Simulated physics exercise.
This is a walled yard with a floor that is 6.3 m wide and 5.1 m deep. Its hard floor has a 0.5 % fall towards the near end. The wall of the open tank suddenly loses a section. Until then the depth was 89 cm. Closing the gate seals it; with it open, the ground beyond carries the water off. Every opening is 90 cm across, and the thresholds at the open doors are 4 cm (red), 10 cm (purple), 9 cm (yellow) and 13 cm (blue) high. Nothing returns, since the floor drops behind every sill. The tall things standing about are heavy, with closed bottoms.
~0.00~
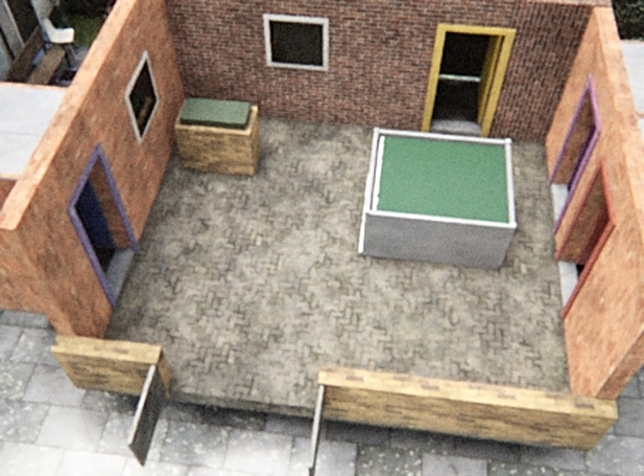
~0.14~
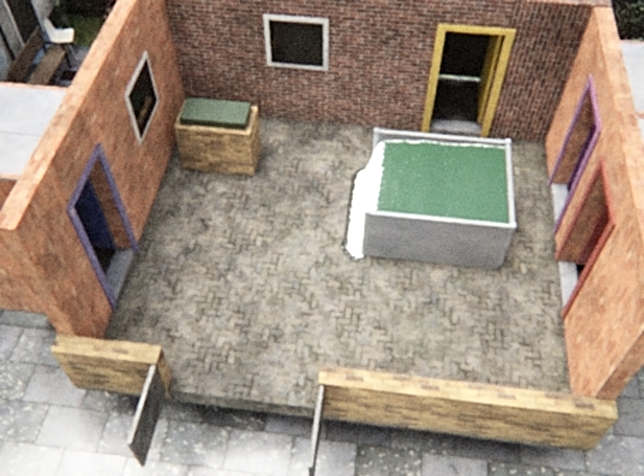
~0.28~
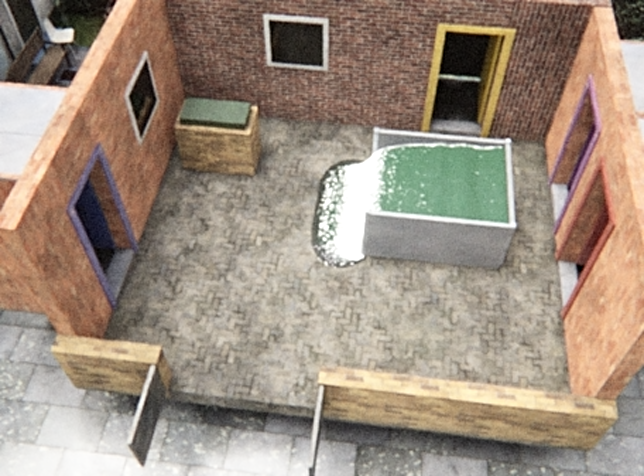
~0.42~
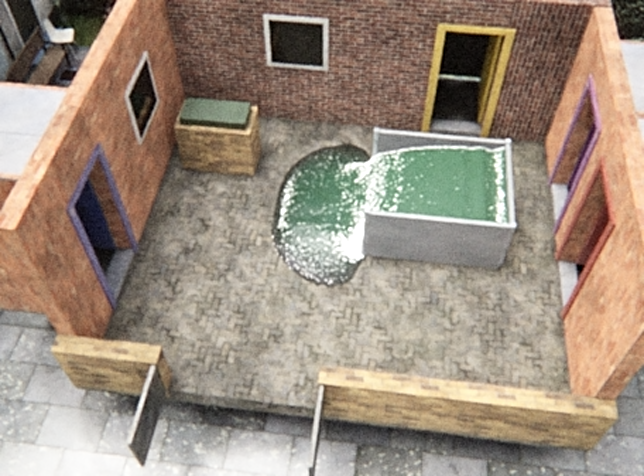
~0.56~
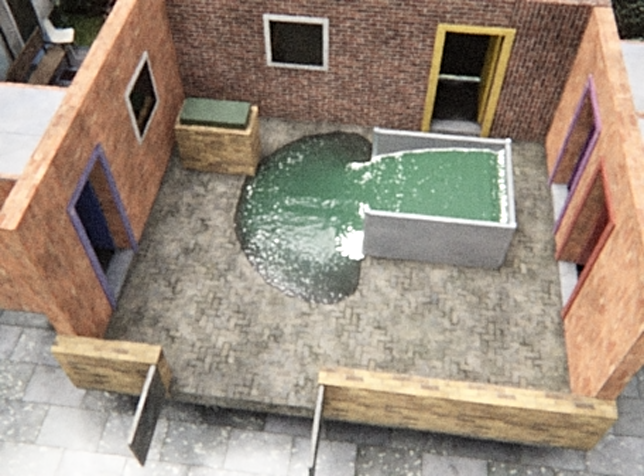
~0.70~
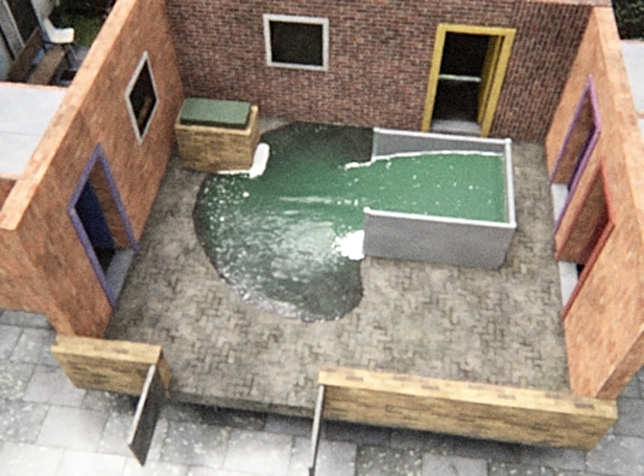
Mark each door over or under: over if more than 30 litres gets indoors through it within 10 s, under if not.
Red door: Over, purple door: Under, yellow door: Under, blue door: Over.
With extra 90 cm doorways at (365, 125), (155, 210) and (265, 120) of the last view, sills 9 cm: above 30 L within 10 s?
In that order: Short of it, beyond it, beyond it.
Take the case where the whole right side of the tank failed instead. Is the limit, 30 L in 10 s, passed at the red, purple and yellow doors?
Red exceeds; purple exceeds; yellow falls short.
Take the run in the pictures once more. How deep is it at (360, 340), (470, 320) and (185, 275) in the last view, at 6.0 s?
Spot one 3 cm, spot two 2 cm, spot three 12 cm.
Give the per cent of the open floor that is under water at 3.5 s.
Covered: Roughly 60 %.
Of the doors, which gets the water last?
Looks like the red door.
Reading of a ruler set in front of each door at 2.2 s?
Centimetres: Red 0 / purple 0 / yellow 0 / blue 26.
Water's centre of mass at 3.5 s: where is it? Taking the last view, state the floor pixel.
It lies at roughly (260, 217) in pixels.
After 1.4 s water covers 45 % of the floor and is deepest (44 cm) near (160, 186); red door not reached, purple door not reached, yellow door not reached, blue door 22 cm at the sill, 3 L in.
After 2.2 s water covers 50 % of the floor and is deepest (52 cm) near (99, 352); red door not reached, purple door not reached, yellow door not reached, blue door 26 cm at the sill, 40 L in.
After 3.5 s water covers 60 % of the floor and is deepest (33 cm) near (94, 364); red door not reached, purple door not reached, yellow door 3 cm at the sill, 0 L in, blue door 16 cm at the sill, 80 L in.
After 6.0 s water covers 100 % of the floor and is deepest (20 cm) near (94, 364); red door 7 cm at the sill, 0 L in, purple door 9 cm at the sill, 3 L in, yellow door 8 cm at the sill, 0 L in, blue door 14 cm at the sill, 110 L in.
After 10.0 s water covers 100 % of the floor and is deepest (16 cm) near (388, 399); red door 11 cm at the sill, 96 L in, purple door 7 cm at the sill, 6 L in, yellow door 8 cm at the sill, 0 L in, blue door 5 cm at the sill, 112 L in.
